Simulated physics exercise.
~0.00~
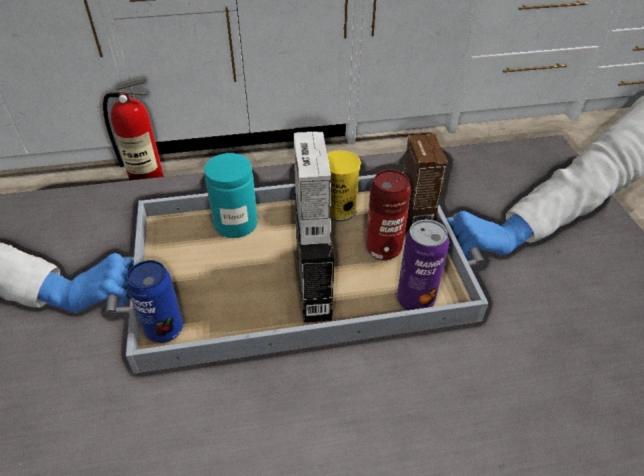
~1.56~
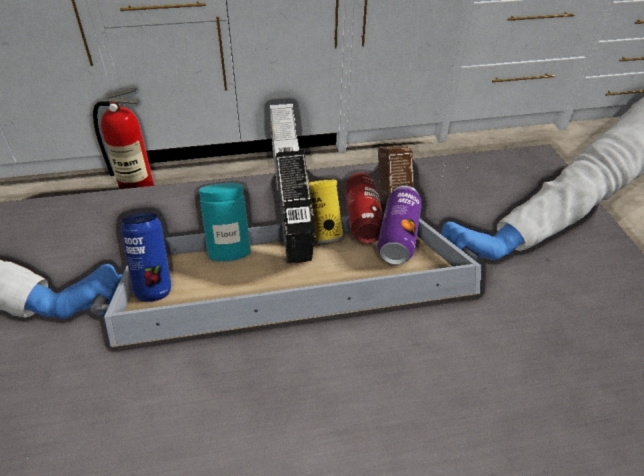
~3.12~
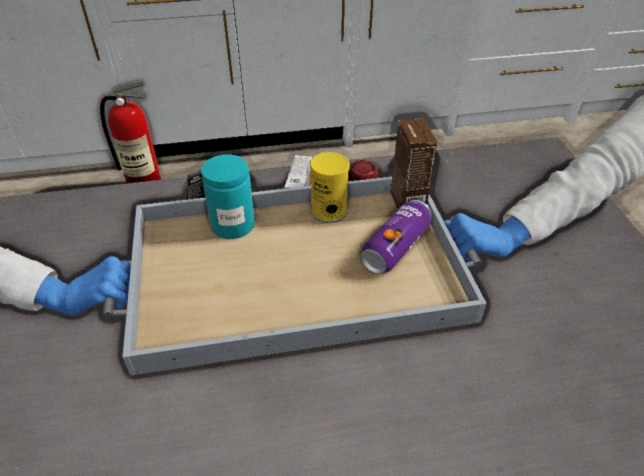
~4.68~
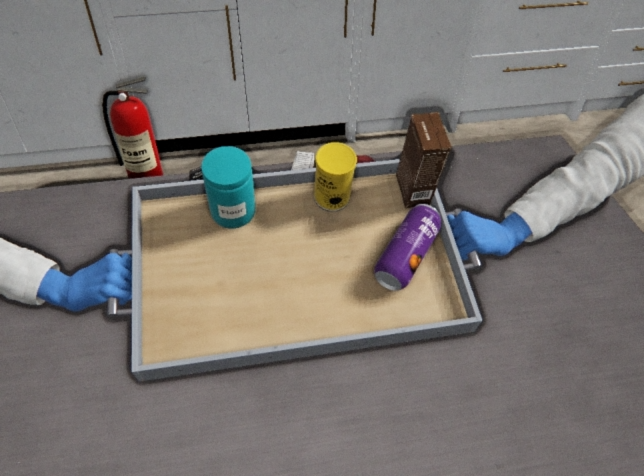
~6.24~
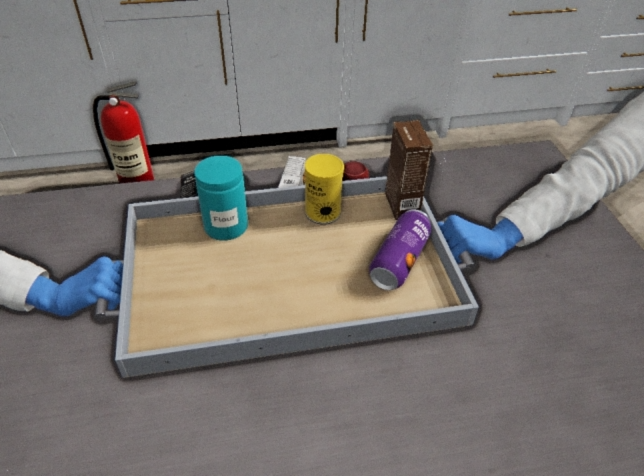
Two gloved hands tilt a tray, spilling four items and leaving the purple can toppled.
